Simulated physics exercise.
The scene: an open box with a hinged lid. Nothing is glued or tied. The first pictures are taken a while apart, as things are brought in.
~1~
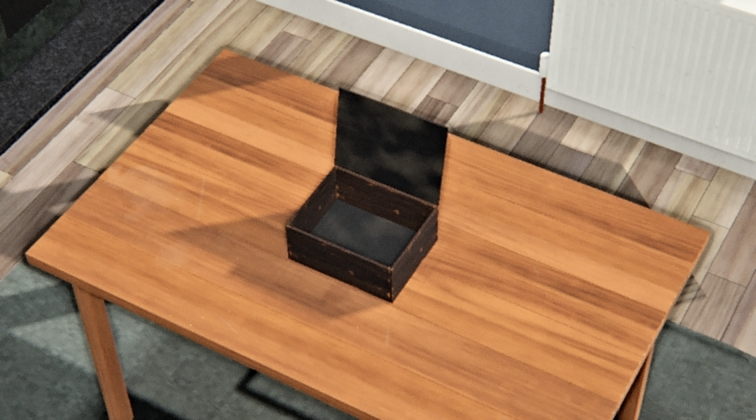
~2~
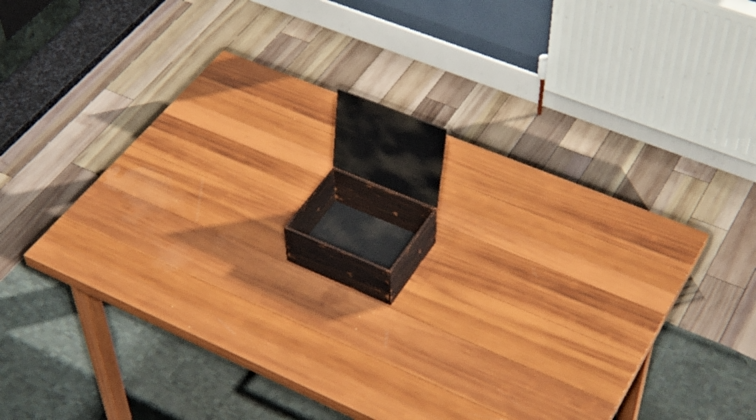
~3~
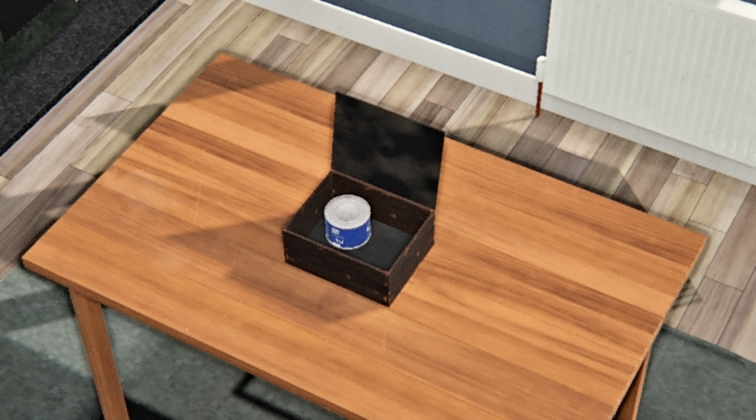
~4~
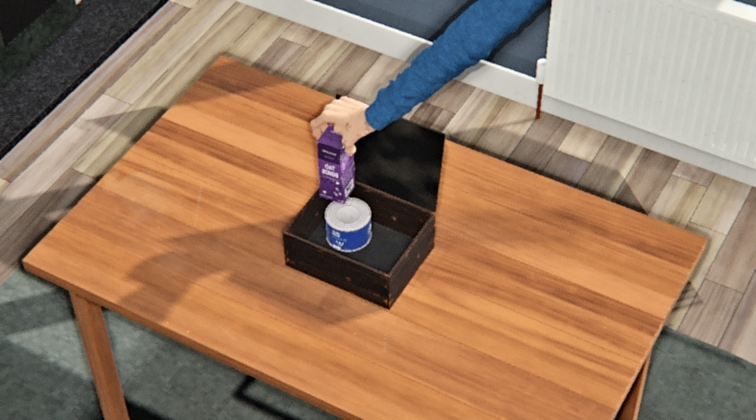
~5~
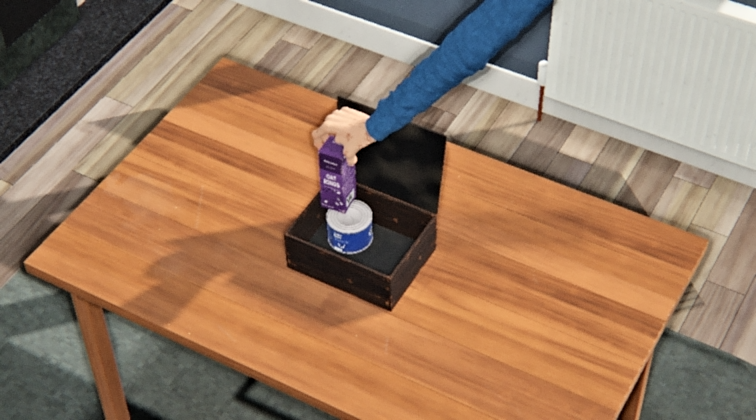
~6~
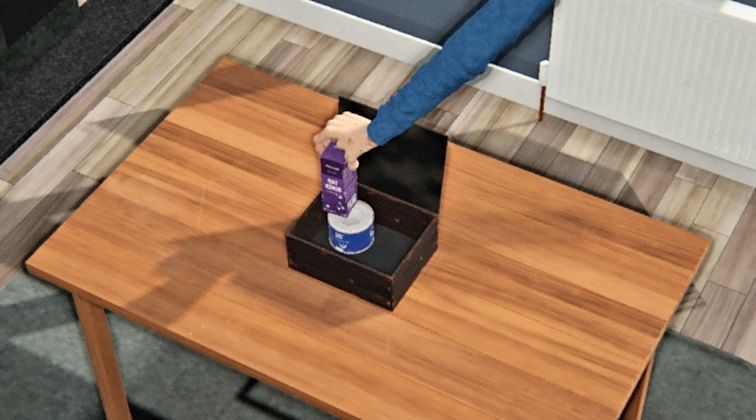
The footage shows an open, empty dark box on a wooden table, then a blue tub inside it, before a blue-sleeved arm appears holding a purple carton above the tub and lowers it slightly.
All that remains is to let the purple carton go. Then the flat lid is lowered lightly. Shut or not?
It stays ajar.
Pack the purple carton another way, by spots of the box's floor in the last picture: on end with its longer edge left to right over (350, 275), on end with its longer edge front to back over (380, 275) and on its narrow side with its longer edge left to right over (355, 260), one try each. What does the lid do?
In the first case it stays ajar; in the second case it stays ajar; in the third case it closes.
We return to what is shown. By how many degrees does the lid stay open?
About 80°.
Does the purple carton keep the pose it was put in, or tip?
It keeps its pose.
Then, 1.00 s after the last picture, lid starting down.
Then, 1.20 s after the last picture, purple carton resting near (339, 180).
At rest, lid 82° above the rim; both in place. Seen from the same camera at the end, purple carton near (339, 180).
